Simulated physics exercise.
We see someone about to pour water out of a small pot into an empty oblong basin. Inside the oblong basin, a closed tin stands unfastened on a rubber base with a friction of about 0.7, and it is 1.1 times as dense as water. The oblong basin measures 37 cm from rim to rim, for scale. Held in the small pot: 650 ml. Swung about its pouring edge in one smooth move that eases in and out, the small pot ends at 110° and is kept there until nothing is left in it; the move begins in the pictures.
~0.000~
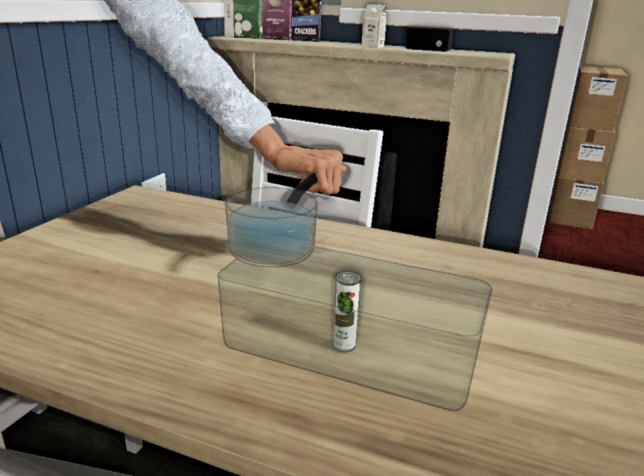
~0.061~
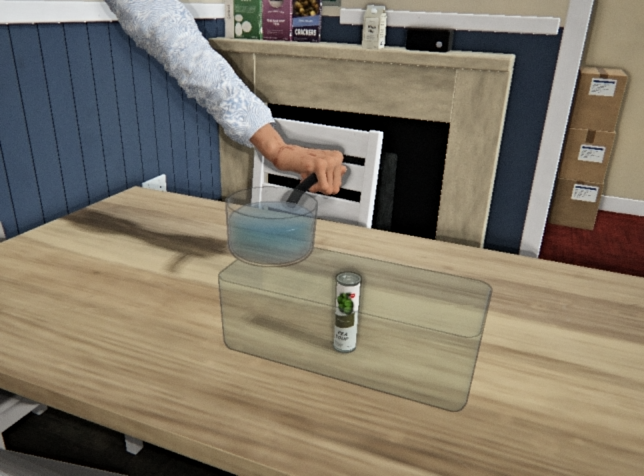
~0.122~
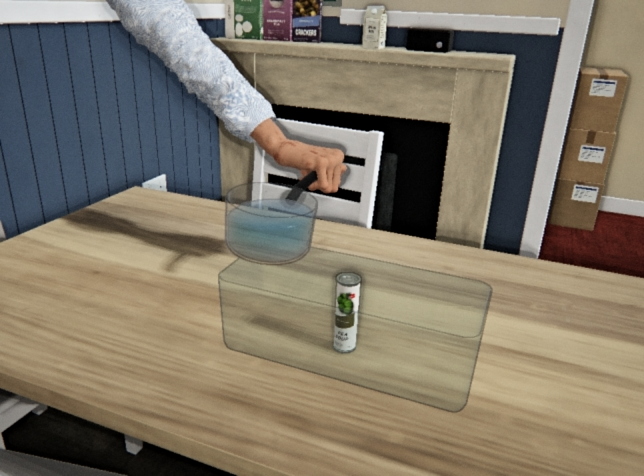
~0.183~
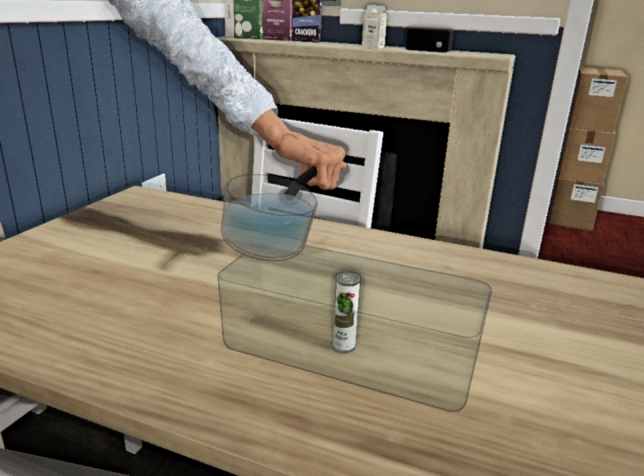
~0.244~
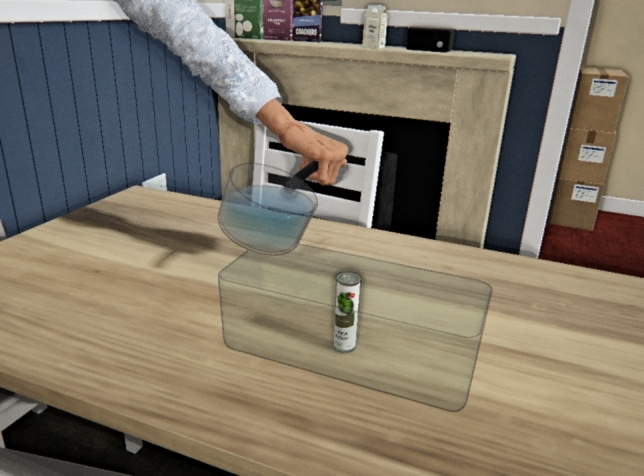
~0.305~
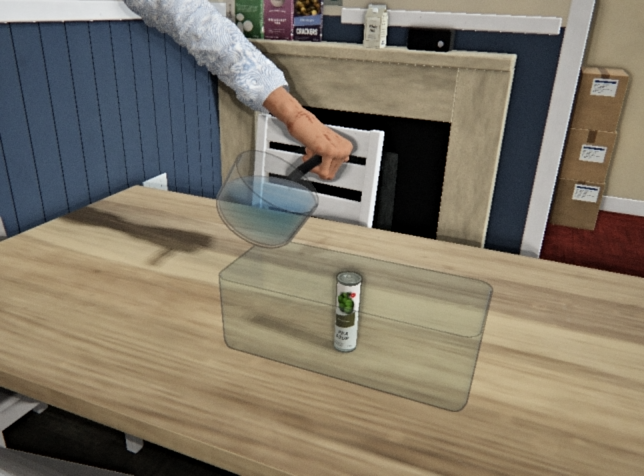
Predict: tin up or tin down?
I'd say it will ride it out.
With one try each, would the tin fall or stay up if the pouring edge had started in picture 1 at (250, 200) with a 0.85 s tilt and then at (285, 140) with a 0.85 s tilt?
The tin stays vertical the first time and stays vertical the second time.
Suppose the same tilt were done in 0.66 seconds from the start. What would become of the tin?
Result: Tin upright.
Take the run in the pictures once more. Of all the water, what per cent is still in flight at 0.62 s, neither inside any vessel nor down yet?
Close to 44 per cent, I'd say.
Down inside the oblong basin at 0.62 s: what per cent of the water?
Estimate - around 14 in a hundred parts.
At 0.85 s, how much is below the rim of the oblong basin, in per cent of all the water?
Around 84 per cent of the whole.
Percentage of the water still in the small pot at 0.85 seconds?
Around 4 in a hundred.
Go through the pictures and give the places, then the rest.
Tilt 0°; pouring edge (313, 210); surface from (236, 207) to (313, 221); the oblong basin's rim runs from (241, 257) to (486, 310); the tin's top is at (348, 281), in the first frame.
Tilt 1°; pouring edge (313, 211); surface from (236, 208) to (313, 221), in the second frame.
Tilt 6°; pouring edge (313, 211); surface from (235, 206) to (312, 217), in the third frame.
Tilt 12°; pouring edge (313, 211); surface from (233, 200) to (312, 213), in the fourth frame.
Tilt 21°; pouring edge (313, 211); surface from (232, 191) to (313, 208), in the fifth frame.
Tilt 31°; pouring edge (313, 211); surface from (231, 179) to (316, 202), in the sixth frame.
After 0.62 s the tilt is 91° and 41 per cent is still to pour; the tin stands where it began.
After 0.85 s the tilt is 110° and 4 per cent is still to pour; the tin stands where it began.
After 1.09 s the tilt is 110° and 0 per cent is still to pour; the tin stands where it began.
After 1.35 s the tilt is 110° and 0 per cent is still to pour; the tin stands where it began.
In the end the tin stands where it began.
